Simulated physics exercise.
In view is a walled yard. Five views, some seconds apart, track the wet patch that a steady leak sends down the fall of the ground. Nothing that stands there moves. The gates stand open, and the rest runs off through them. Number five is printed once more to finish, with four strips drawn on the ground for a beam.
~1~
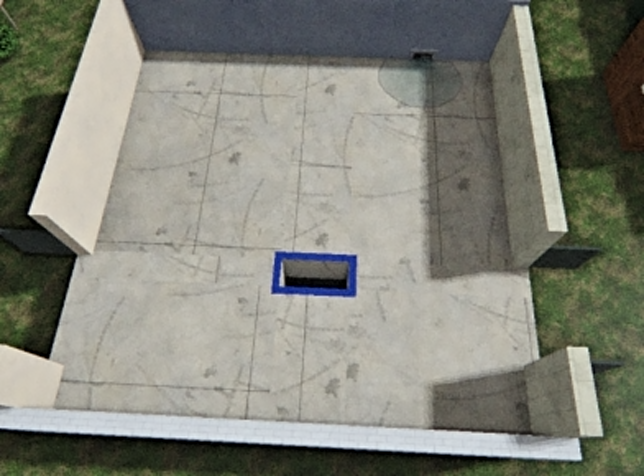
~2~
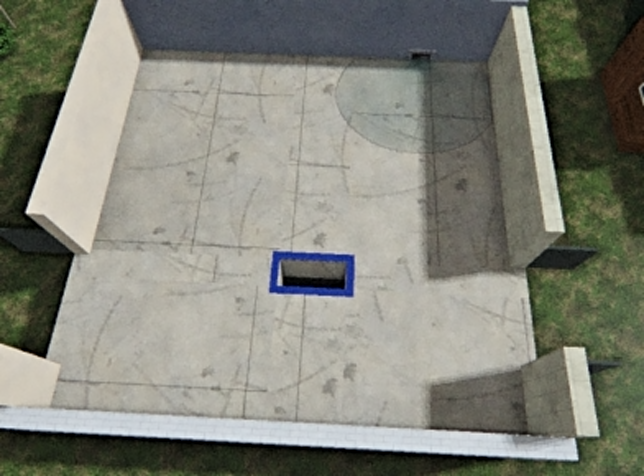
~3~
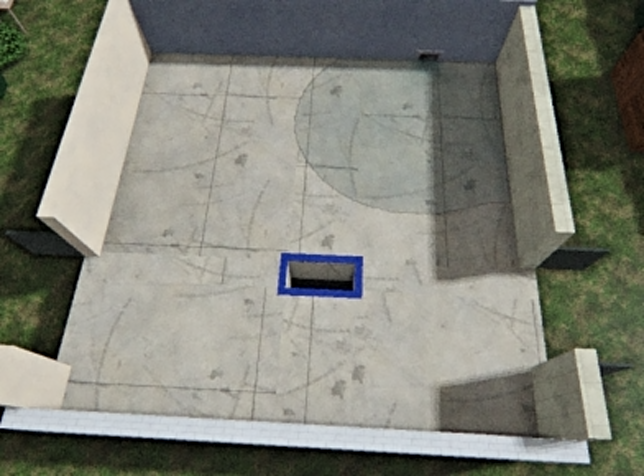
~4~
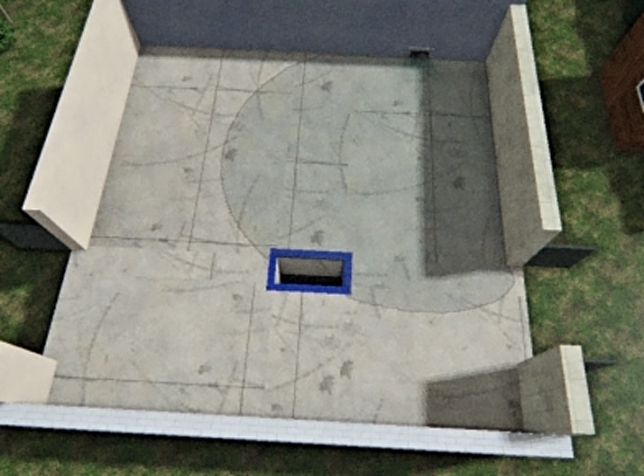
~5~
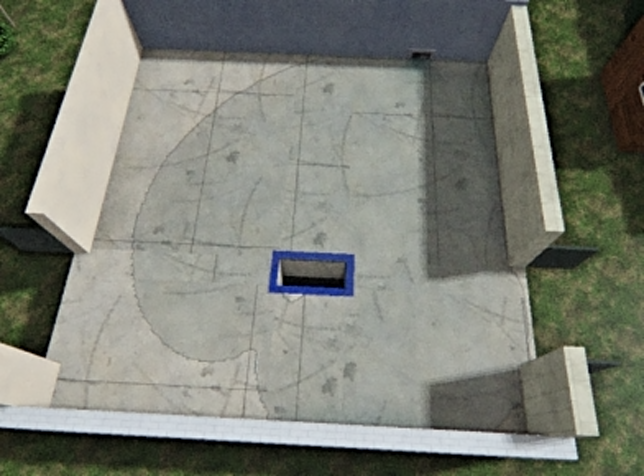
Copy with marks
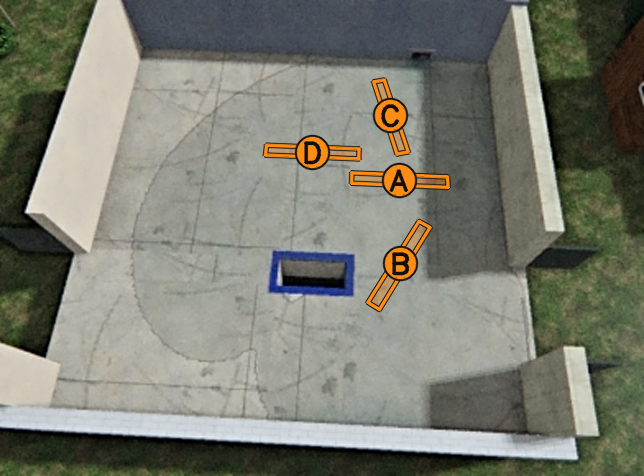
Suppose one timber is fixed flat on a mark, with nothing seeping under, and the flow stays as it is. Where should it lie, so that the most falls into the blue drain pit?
B.
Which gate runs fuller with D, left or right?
More leaves on the left.
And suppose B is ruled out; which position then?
D.
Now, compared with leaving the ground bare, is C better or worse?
It is worse.
In orange, A from (351, 178) to (447, 182); B from (373, 305) to (424, 224); C from (378, 80) to (402, 152); D from (265, 150) to (358, 153).
With A, about 12 % of the stream goes into the blue drain pit, about 85 % out by the gates.
With B, about 30 % of the stream goes into the blue drain pit, about 67 % out by the gates.
With C, about 13 % of the stream goes into the blue drain pit, about 85 % out by the gates.
With D, about 22 % of the stream goes into the blue drain pit, about 75 % out by the gates.
